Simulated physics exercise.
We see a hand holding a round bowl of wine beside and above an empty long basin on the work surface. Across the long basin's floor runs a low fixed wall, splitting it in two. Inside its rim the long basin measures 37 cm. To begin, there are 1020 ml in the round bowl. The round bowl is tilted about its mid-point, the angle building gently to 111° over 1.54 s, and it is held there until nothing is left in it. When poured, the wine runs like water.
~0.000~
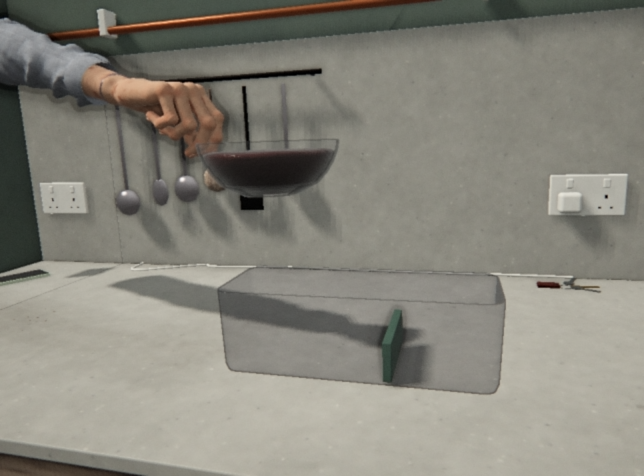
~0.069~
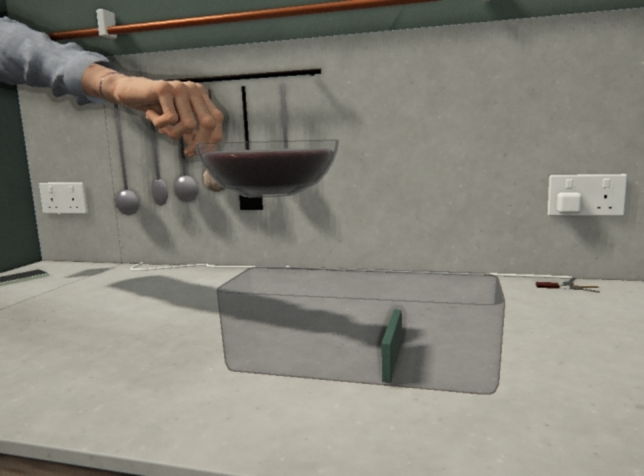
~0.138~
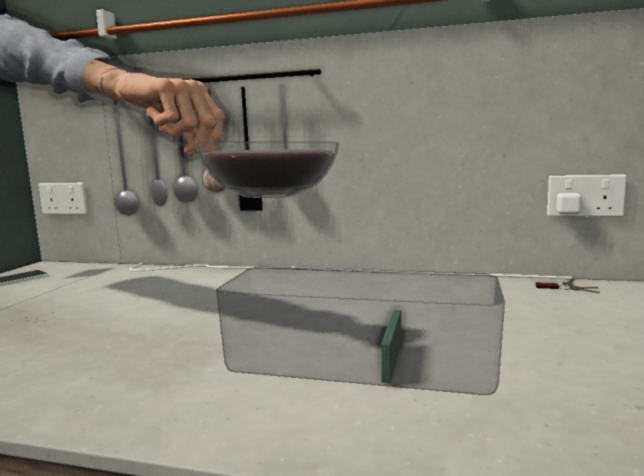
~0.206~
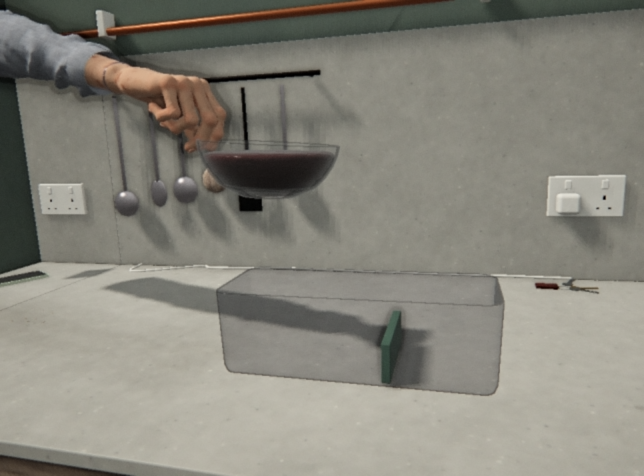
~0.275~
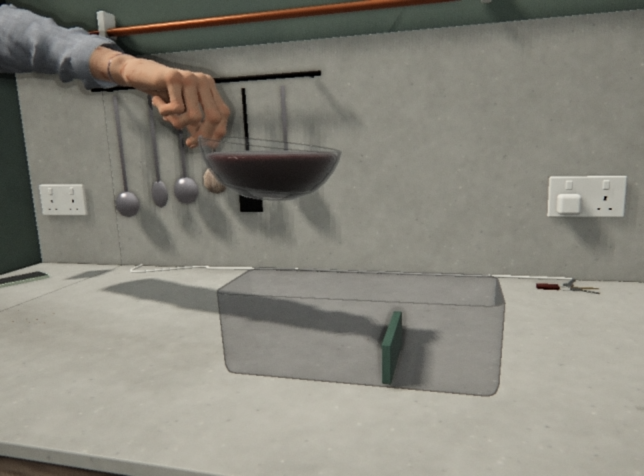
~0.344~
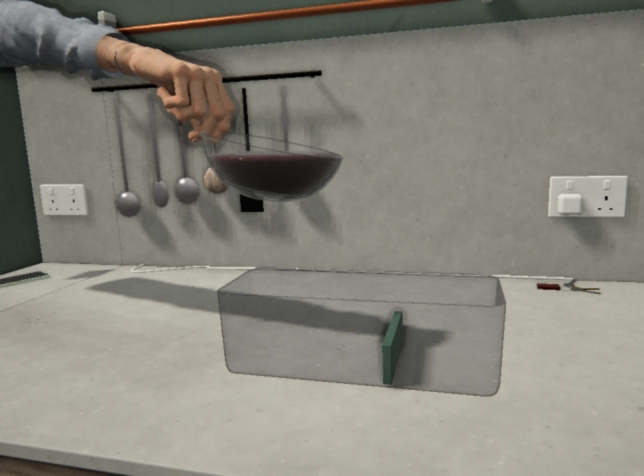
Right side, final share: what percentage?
50 per cent.
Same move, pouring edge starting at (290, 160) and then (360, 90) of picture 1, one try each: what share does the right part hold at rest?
Respectively 5 and 75 %.
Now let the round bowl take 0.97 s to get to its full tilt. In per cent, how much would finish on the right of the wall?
Result under that change: Approx. 35 %.
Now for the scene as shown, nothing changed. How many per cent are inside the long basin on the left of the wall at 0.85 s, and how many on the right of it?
About 7 % left, 30 % right.
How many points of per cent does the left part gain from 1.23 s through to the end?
I'd say near 0 percent.
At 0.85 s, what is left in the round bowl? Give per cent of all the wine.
Around 26 percent.
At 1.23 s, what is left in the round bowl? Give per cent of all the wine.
Roughly 0 percent remains.
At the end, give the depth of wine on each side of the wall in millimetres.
Some 16 mm on the left and some 30 mm on the right.
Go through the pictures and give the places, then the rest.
The first frame shows tilt 0°; pouring edge (336, 141); surface from (211, 154) to (334, 150); the long basin's rim runs from (235, 279) to (501, 290); the wall's top is at (393, 326).
The second frame shows tilt 1°; pouring edge (336, 142); surface from (211, 154) to (334, 151).
The third frame shows tilt 2°; pouring edge (336, 144); surface from (211, 153) to (334, 153).
The fourth frame shows tilt 5°; pouring edge (337, 148); surface from (212, 154) to (335, 154).
The fifth frame shows tilt 9°; pouring edge (339, 154); surface from (215, 155) to (337, 155).
The sixth frame shows tilt 13°; pouring edge (340, 160); surface from (218, 156) to (341, 156).
By 0.85 s the tilt is 65° and 27 per cent is still to pour, 7 is left of the wall and 29 right of it.
By 1.23 s the tilt is 100° and 0 per cent is still to pour, 46 is left of the wall and 50 right of it.
By 1.62 s the tilt is 111° and 0 per cent is still to pour, 46 is left of the wall and 50 right of it.
By 2.04 s the tilt is 111° and 0 per cent is still to pour, 46 is left of the wall and 50 right of it.
At rest 46 per cent lies left of the wall, 50 right of it and 4 outside.
